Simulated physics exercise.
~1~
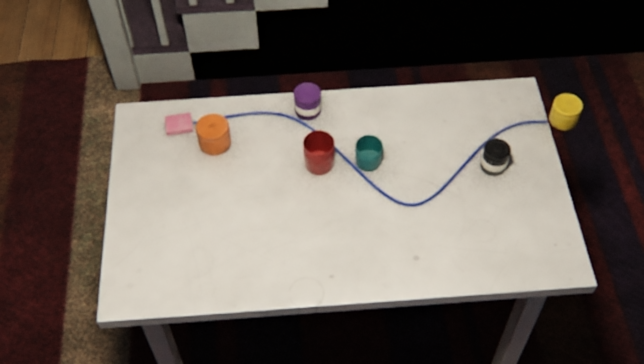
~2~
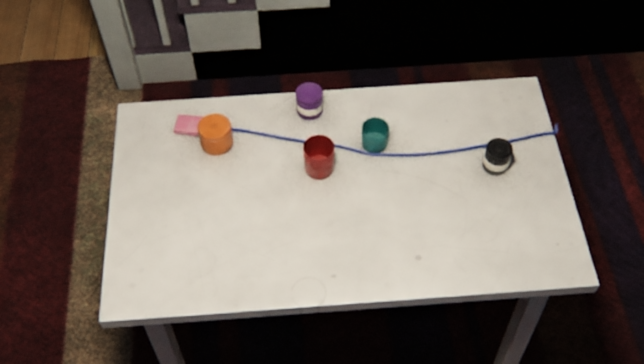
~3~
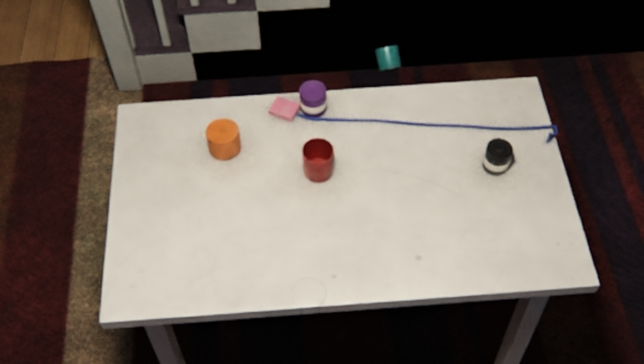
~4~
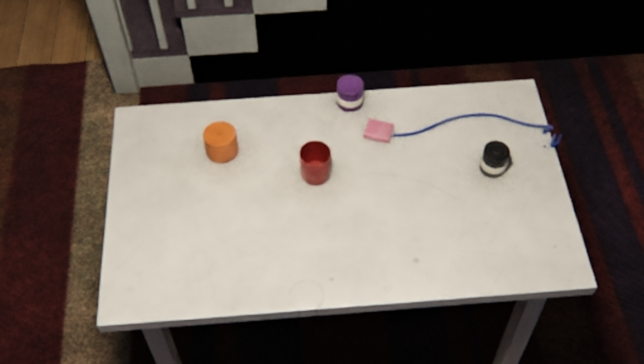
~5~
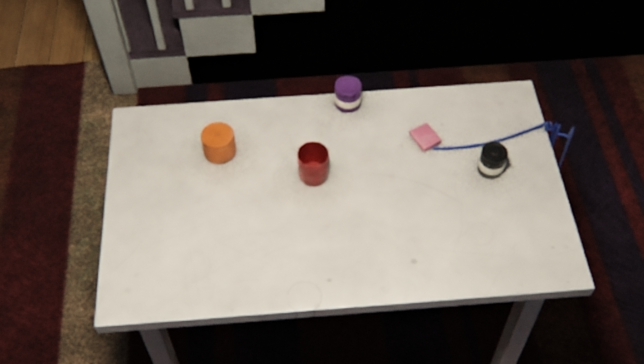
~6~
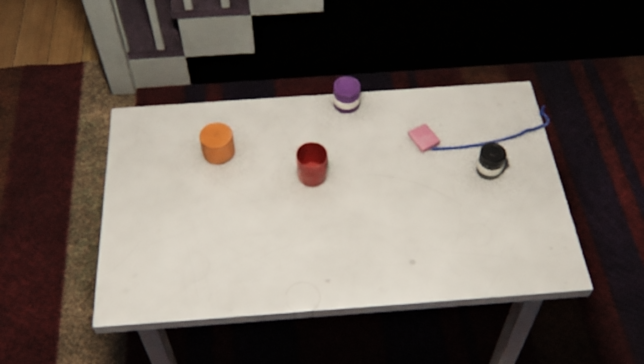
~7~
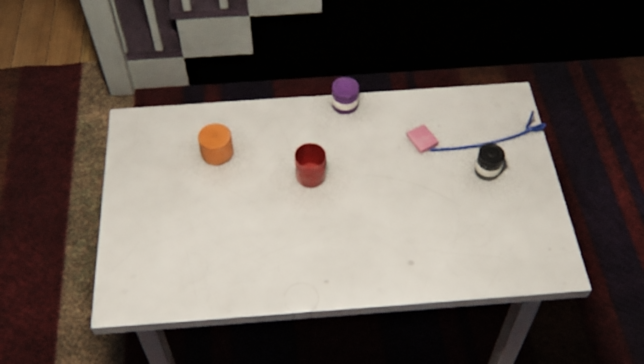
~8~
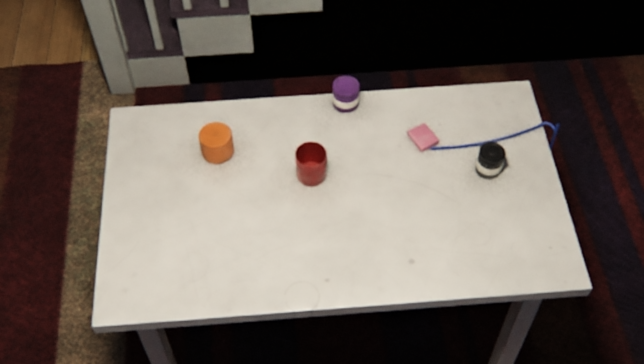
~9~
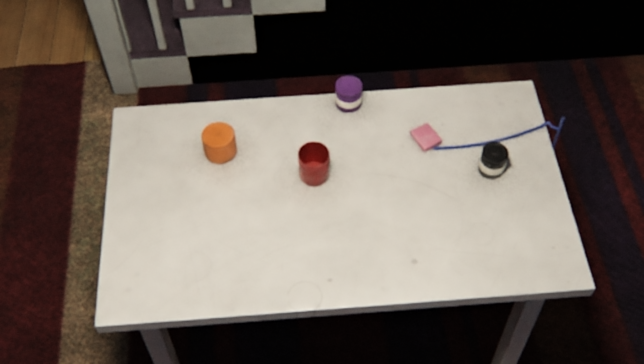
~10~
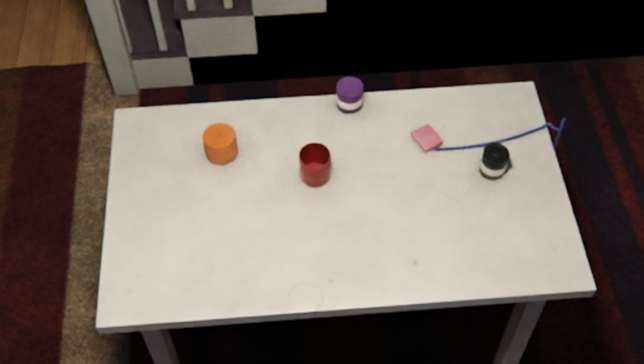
At first, a blue cable winds across a white table from a small pink phone at the left, past orange, purple, red, teal and black containers, to a yellow one at the right edge. The cable straightens, the yellow object disappears from view, and the teal cup shifts slightly upward. The phone then slides right as the teal cup goes over the far edge. Still moving right, the phone passes the purple tin, which shifts a little right too. Finally, the phone rests near the black tin, the cable's end stirring at the right edge, while the orange, red, purple and black containers remain standing.
